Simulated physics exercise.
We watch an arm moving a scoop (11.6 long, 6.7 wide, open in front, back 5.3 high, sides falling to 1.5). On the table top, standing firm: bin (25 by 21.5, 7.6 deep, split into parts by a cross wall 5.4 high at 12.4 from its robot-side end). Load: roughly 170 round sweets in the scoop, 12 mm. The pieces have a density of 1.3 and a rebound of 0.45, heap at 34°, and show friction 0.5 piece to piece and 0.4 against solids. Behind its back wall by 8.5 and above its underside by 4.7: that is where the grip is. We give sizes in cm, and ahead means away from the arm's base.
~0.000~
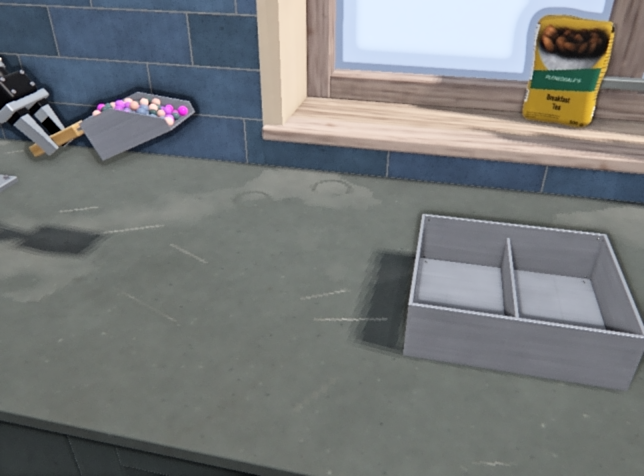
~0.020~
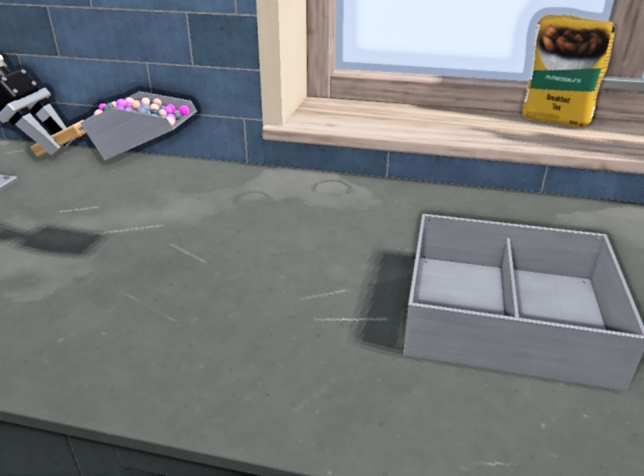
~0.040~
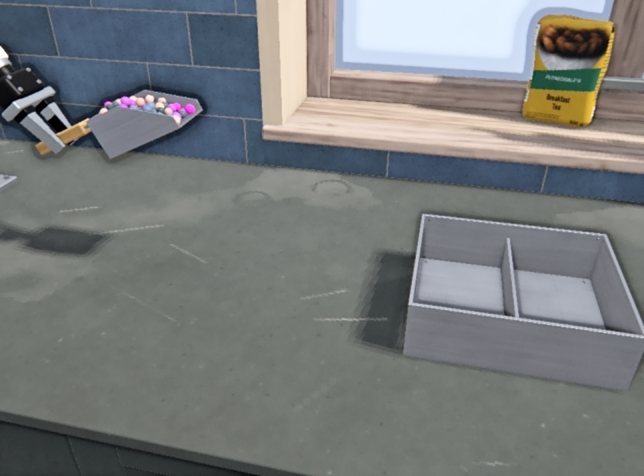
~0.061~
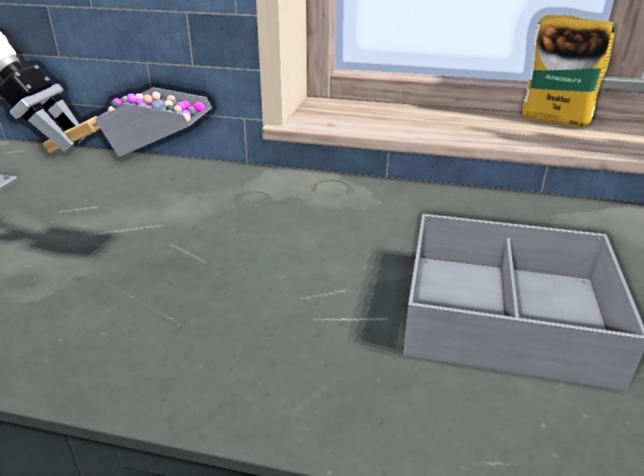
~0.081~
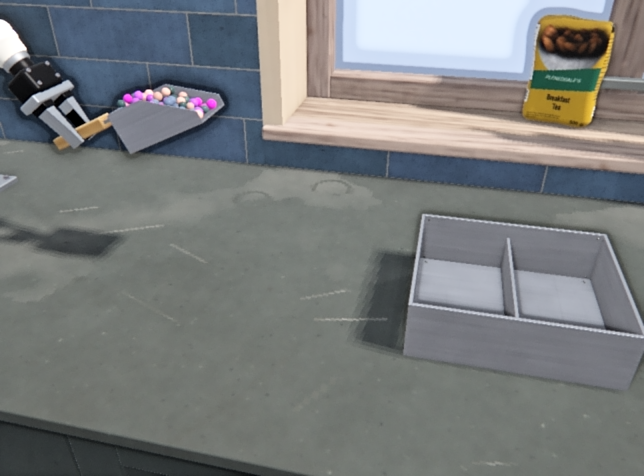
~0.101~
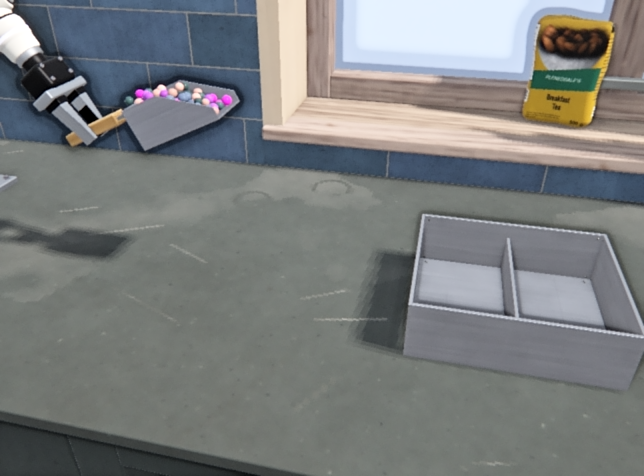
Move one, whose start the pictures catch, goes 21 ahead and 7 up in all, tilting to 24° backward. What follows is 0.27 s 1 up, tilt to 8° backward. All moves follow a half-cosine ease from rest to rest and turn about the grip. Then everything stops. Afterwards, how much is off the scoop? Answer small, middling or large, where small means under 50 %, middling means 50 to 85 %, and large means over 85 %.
Small.
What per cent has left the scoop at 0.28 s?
Share out so far: Close to 5 %.
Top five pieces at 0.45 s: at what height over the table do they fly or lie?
Those pieces are near 30 cm up.
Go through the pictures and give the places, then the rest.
Scoop floor at (142, 136), tilted 26° backward; upper third of the load around (138, 112), from x 90 to 180, top at y 100; 170 on the scoop, in the first frame.
Scoop floor at (144, 136), tilted 26° backward; upper third of the load around (137, 112), from x 90 to 185, top at y 100, in the second frame.
Scoop floor at (149, 134), tilted 26° backward; upper third of the load around (142, 110), from x 95 to 190, top at y 100, in the third frame.
Scoop floor at (158, 132), tilted 26° backward; upper third of the load around (151, 107), from x 105 to 200, top at y 95, in the fourth frame.
Scoop floor at (170, 129), tilted 26° backward; upper third of the load around (162, 104), from x 120 to 210, top at y 90, in the fifth frame.
Scoop floor at (185, 126), tilted 25° backward; upper third of the load around (178, 100), from x 130 to 225, top at y 85; 170 on the scoop, in the sixth frame.
After 0.28 s, tilted 24° backward, highest piece 33 above the table; 162 on the scoop, 8 in flight or on a rim.
After 0.45 s, tilted 12° backward, highest piece 29 above the table; 133 on the scoop, 37 in flight or on a rim.
After 0.74 s, tilted 8° backward, highest piece 29 above the table; 127 on the scoop, 25 on the table or floor, 15 in the robot-side part, 1 in the far-side part, 2 in flight or on a rim.
After 1.79 s, tilted 8° backward, highest piece 29 above the table; 127 on the scoop, 27 on the table or floor, 15 in the robot-side part, 1 in the far-side part.
At rest, 127 on the scoop, 27 on the table or floor, 15 in the robot-side part, 1 in the far-side part. That is 25 % off the scoop.
